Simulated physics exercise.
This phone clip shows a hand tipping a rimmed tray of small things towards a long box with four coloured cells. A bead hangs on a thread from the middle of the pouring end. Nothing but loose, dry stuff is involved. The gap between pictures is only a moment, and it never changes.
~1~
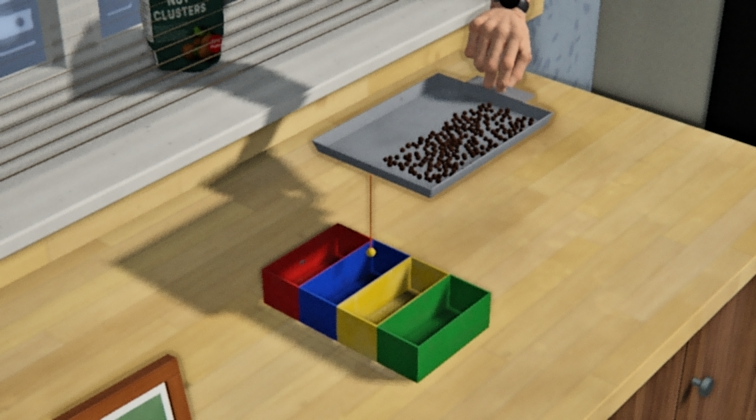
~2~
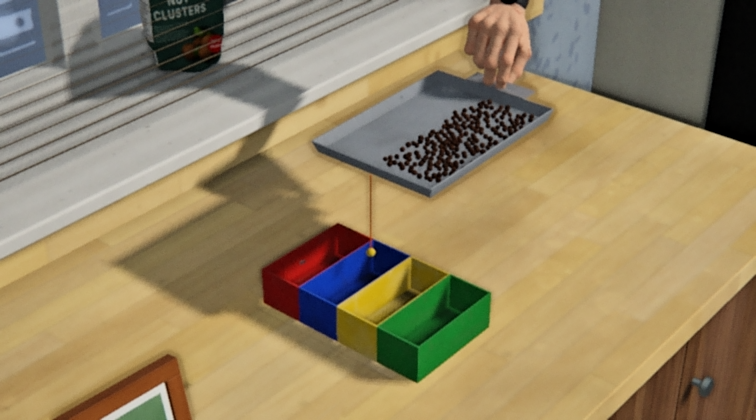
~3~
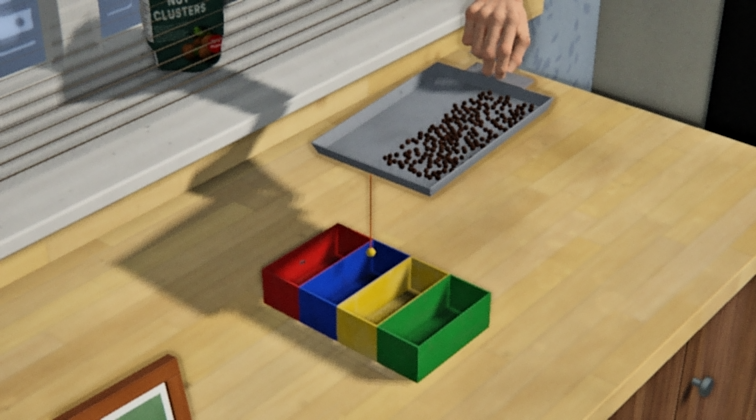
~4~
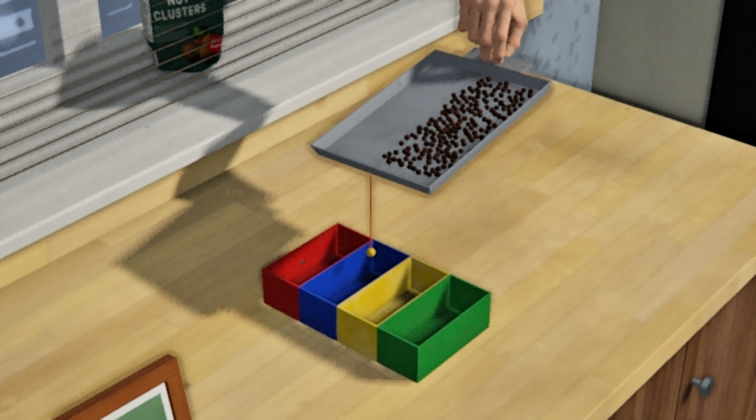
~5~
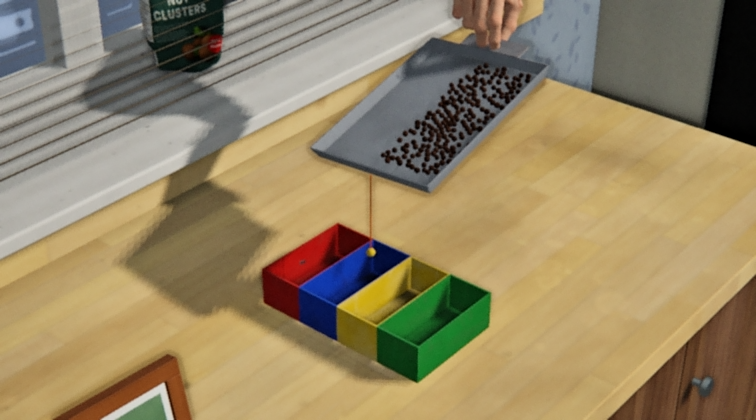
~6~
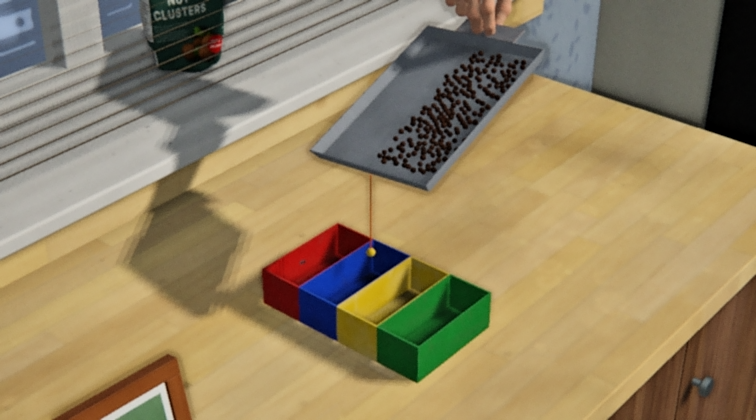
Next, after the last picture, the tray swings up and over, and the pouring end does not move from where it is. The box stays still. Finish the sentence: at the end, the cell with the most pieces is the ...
... Red one.
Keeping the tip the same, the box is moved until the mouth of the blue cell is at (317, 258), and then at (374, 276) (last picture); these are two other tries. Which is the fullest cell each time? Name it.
Try 1 - the blue cell; try 2 - that red cell.
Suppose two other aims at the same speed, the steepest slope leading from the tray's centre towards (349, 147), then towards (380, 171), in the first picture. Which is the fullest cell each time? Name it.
Case 1 goes to the red one, case 2 to the cell in yellow.
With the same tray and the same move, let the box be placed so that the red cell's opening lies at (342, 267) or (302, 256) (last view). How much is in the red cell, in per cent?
First some 30, then 60 per cent.
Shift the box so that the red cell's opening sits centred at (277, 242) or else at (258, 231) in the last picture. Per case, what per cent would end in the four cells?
100 and 100 in a hundred, in turn.
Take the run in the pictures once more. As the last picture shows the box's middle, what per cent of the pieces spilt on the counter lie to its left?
Estimate: About 100 per cent.
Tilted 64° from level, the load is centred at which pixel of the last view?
The load is centred around (342, 168).
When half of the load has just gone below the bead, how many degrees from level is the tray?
About 90 degrees.
Just after the last frame, tray tipped steeply; roughly two thirds on the tray; roughly a quarter falling or outside the box.
A moment on, tray tipped past a quarter turn; about a tenth on the tray; roughly half in the red cell; about a tenth in the blue cell; just a few in the yellow cell; roughly a third falling or outside the box.
Further on, tray tipped past a quarter turn; roughly half in the red cell; roughly a quarter in the blue cell; just a few in the yellow cell; roughly a quarter falling or outside the box.
When it is over, tray tipped past a quarter turn; roughly half in the red cell; roughly a quarter in the blue cell; just a few in the yellow cell; not one in the green cell; roughly a quarter outside the box.
